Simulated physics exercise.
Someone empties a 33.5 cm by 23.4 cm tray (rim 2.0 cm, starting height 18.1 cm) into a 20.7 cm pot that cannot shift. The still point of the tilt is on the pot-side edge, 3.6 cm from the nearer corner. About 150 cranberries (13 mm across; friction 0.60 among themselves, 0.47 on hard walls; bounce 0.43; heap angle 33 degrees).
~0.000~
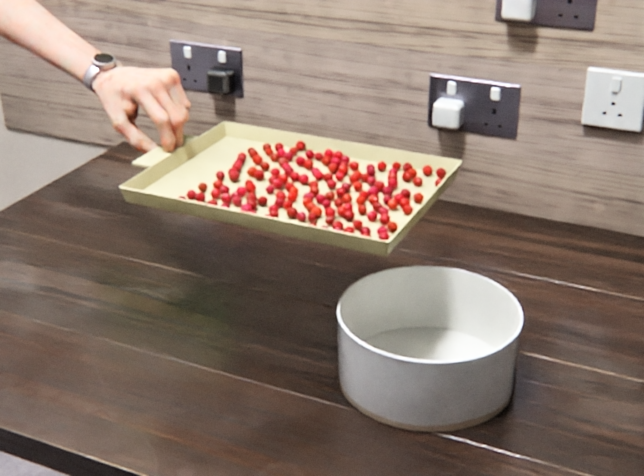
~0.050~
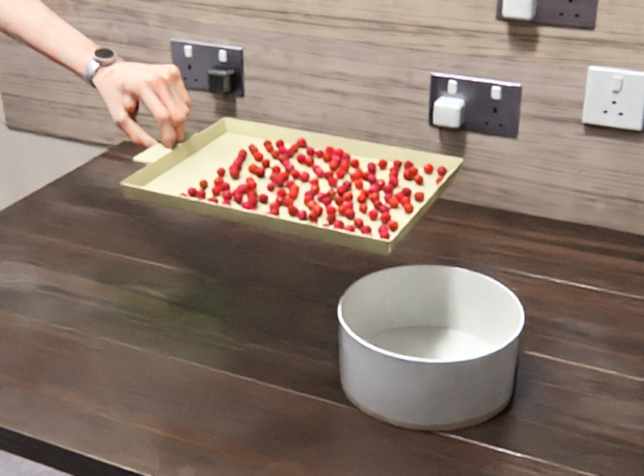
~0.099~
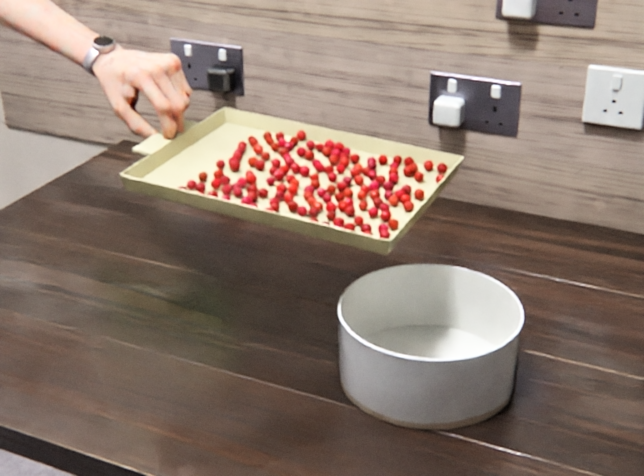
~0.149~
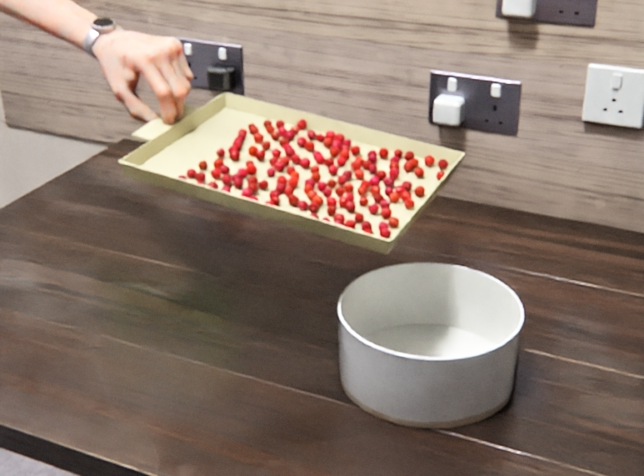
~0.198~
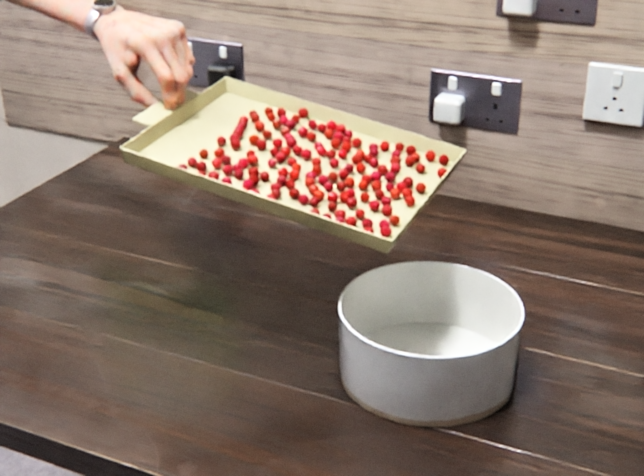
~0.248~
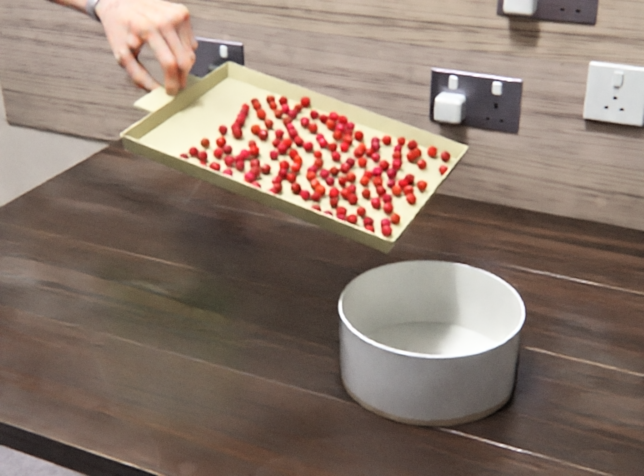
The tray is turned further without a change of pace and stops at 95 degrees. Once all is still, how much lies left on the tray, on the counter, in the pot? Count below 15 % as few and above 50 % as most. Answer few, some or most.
Tray: Few, counter: Few, pot: Most.
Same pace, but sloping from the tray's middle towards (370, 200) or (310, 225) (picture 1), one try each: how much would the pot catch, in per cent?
About 60 and 55 per cent.
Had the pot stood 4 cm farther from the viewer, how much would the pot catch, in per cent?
Then about 65 per cent.
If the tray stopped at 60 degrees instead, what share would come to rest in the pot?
In that case some 10 per cent.
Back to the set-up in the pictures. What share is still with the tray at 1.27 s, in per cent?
Some 90 per cent of the load.
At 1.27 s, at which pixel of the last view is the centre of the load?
Around (411, 176).
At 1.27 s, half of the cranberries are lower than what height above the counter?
Some 24 cm.
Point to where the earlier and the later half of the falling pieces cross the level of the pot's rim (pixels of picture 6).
At about (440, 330), then at (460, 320).
After 0.86 s, tilt 51 degrees; the tray holds 100 %, the pot 0 %.
Then, at 1.27 s, tilt 77 degrees; the tray holds 90 %, the pot 10 %.
After 1.76 s, tilt 95 degrees; the tray holds 5 %, the pot 60 %.
In the end, at 2.7 s, tray 0 %, counter 5 %, pot 95 %.
